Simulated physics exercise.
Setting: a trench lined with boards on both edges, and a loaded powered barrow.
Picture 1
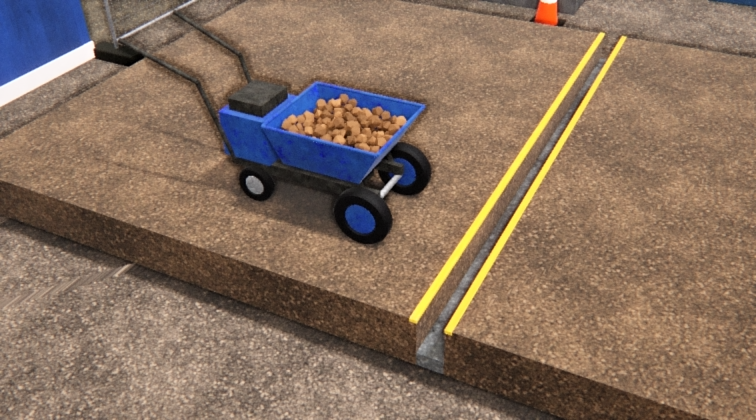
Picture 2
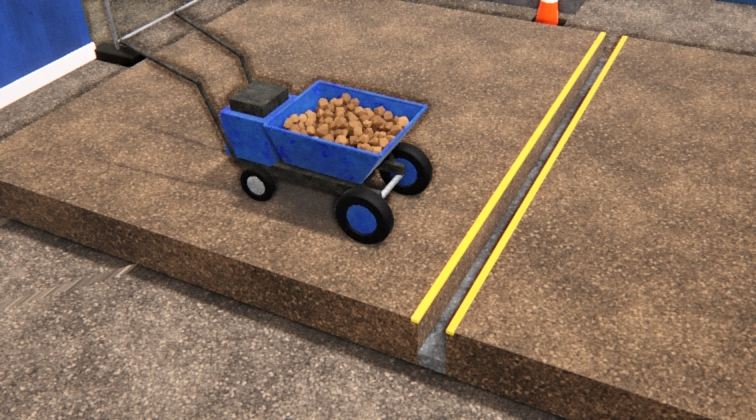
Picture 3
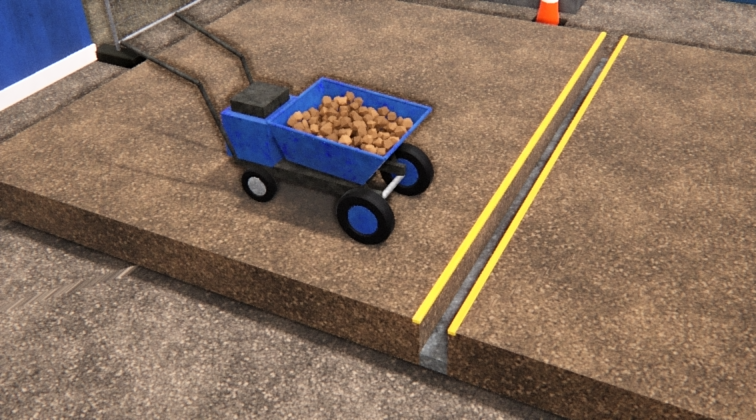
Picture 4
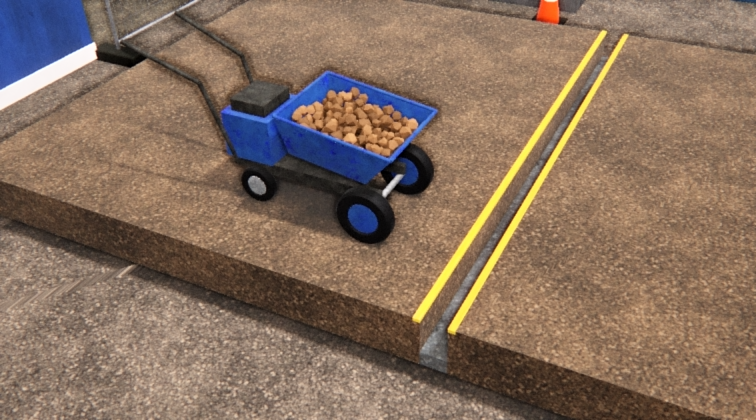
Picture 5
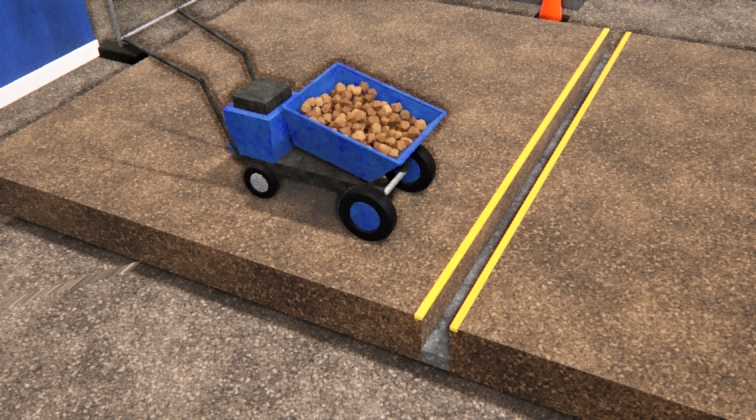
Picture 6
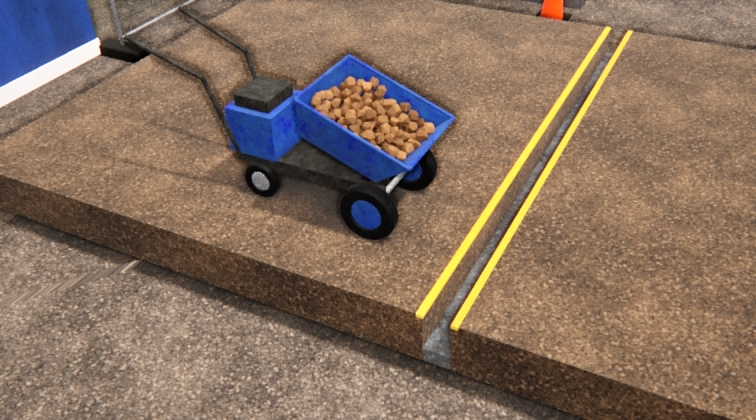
A blue powered barrow with black handles and blue-hubbed front wheels stands on a raised brown slab, seen from above at an angle. Brown clods fill its skip, and to the right a narrow trench runs between two yellow boards, with an orange cone behind. The skip slowly tilts forward to the right, its rear rising clearly, while the clods stay inside and the view barely shifts.
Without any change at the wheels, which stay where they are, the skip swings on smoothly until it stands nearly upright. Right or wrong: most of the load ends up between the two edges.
Right.
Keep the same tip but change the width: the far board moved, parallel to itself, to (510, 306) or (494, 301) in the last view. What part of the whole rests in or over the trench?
The first gives 100 %, the second 90 %.
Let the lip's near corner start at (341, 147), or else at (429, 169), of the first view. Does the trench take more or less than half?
With the lip at the first place the share is short of one half; at the second place it is short of one half.
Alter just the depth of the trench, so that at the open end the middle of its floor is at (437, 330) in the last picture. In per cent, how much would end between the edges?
Something like 40 %.
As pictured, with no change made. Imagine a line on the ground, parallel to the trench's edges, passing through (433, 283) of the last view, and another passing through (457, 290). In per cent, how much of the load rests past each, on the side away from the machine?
Close to 90 per cent, then close to 50 per cent.
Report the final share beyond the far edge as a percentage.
15 %.
Soon after the last picture, skip tipped steeply; all in the skip.
A little later, skip tipped right over; about two thirds in the skip; a small part short of the trench; about a quarter in or heaped over the trench; a stray few beyond it; a stray few falling.
Later still, skip tipped right over; a small part in the skip; a small part short of the trench; about two thirds in or heaped over the trench; a small part beyond it.
By the end, skip tipped right over; a stray few in the skip; a small part short of the trench; about two thirds in or heaped over the trench; about a quarter beyond it.
